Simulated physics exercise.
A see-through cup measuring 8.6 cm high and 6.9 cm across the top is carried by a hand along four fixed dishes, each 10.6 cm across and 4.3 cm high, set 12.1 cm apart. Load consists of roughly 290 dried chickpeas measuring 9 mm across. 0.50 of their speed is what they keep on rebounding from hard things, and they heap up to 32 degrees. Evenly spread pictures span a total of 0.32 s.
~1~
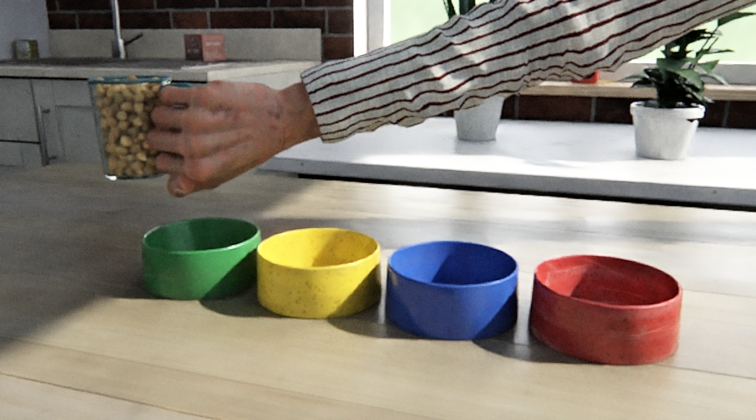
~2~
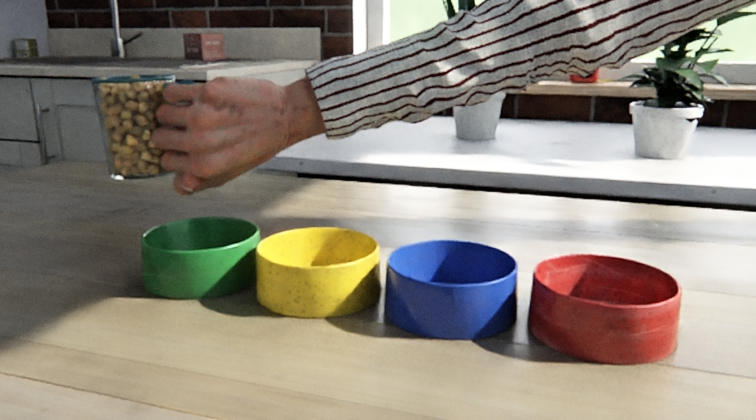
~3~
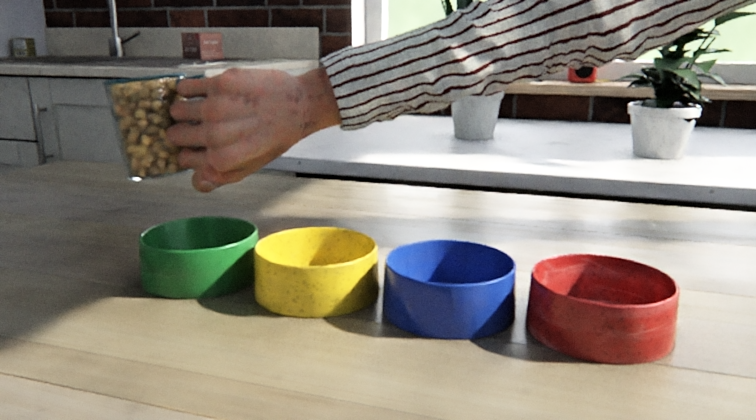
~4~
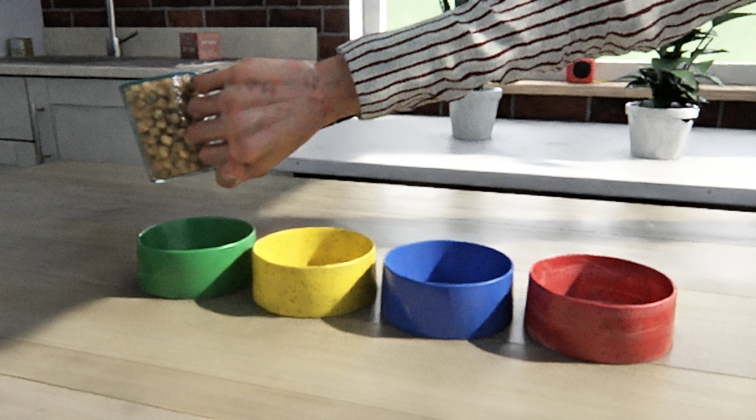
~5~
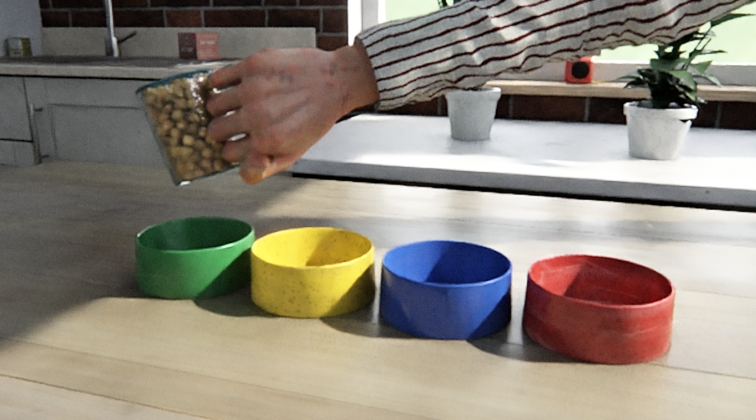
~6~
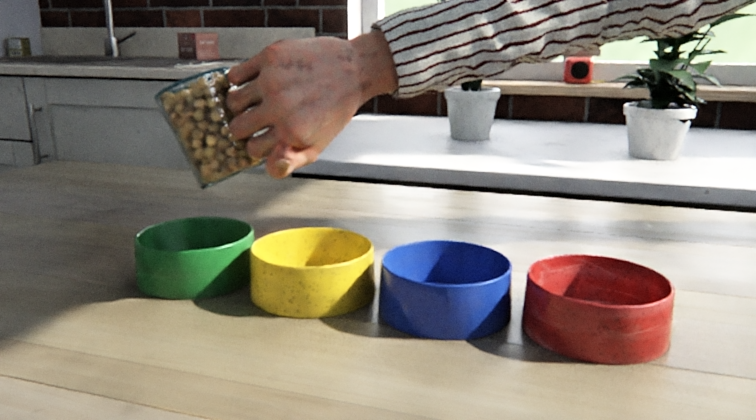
A hand in a striped sleeve moving a clear cup of chickpeas rightward and gradually tilting it above four colourful dishes.
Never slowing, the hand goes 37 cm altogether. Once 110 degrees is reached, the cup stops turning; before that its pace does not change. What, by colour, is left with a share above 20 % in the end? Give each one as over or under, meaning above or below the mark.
Red: Under, blue: Over, green: Under, yellow: Under, counter: Under.
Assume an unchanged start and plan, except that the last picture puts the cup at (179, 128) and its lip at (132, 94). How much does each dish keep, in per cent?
Per cent kept: Red 0, blue 70, green 0, yellow 20.
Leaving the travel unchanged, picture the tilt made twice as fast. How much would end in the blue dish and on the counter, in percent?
Shares - blue: 50, counter: 10.
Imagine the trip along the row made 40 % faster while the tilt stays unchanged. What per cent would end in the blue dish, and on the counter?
Shares: Blue 100, counter 0.
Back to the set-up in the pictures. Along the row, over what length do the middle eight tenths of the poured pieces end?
It spans roughly 6 centimetres along the row.
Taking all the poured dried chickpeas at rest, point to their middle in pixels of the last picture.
Look around (443, 284) in the last picture.
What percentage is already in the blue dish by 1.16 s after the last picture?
About 45 per cent by then.
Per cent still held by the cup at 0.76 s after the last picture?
I'd estimate some 95 per cent of the load.
Then, 0.46 s after the last picture, tilt 66 degrees; cup holds 100 %.
Then, 0.76 s after the last picture, tilt 93 degrees; cup holds 95 %, blue 5 %.
Then, 1.16 s after the last picture, tilt 110 degrees; cup holds 50 %, blue 45 %.
In the end, red 0 %, blue 100 %, green 0 %, yellow 0 %, counter 0 %.
